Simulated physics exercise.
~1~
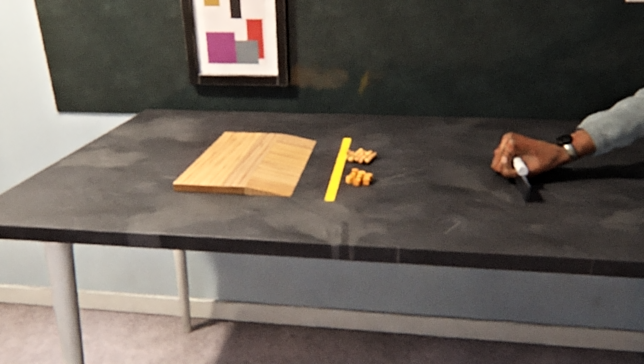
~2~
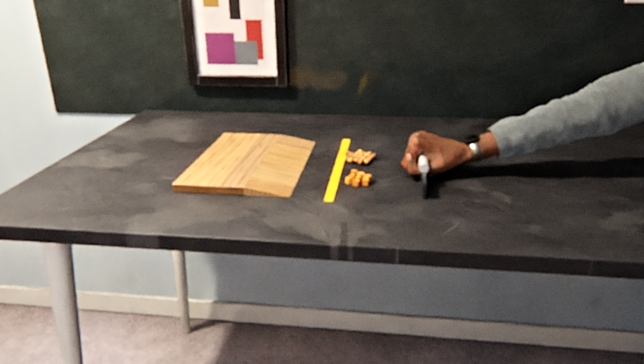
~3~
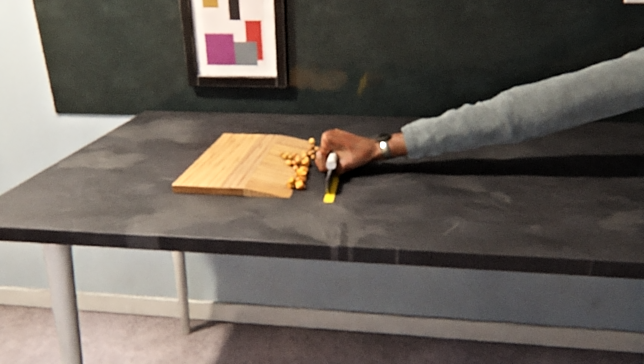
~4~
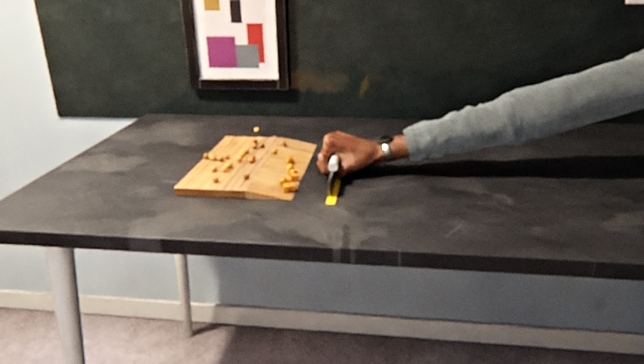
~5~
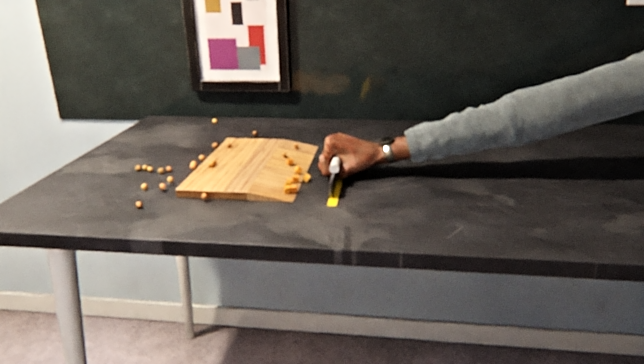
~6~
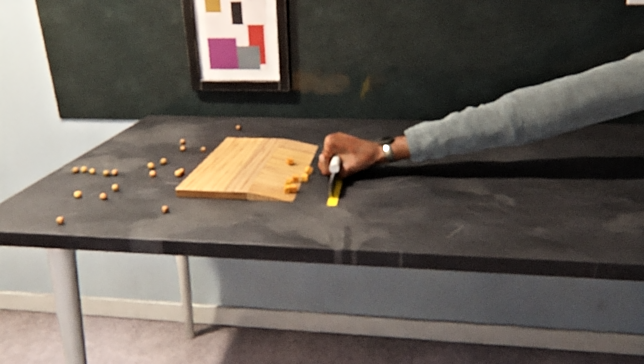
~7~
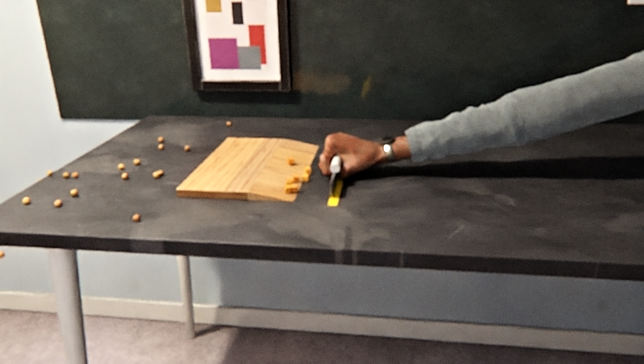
On a dark table, a hand quickly swept a scraper left into two small heaps of orange-brown bits and stopped at the yellow tape; most of the far heap scattered over the wooden slab and rolled left across the table, while the near heap stayed by the ramp.
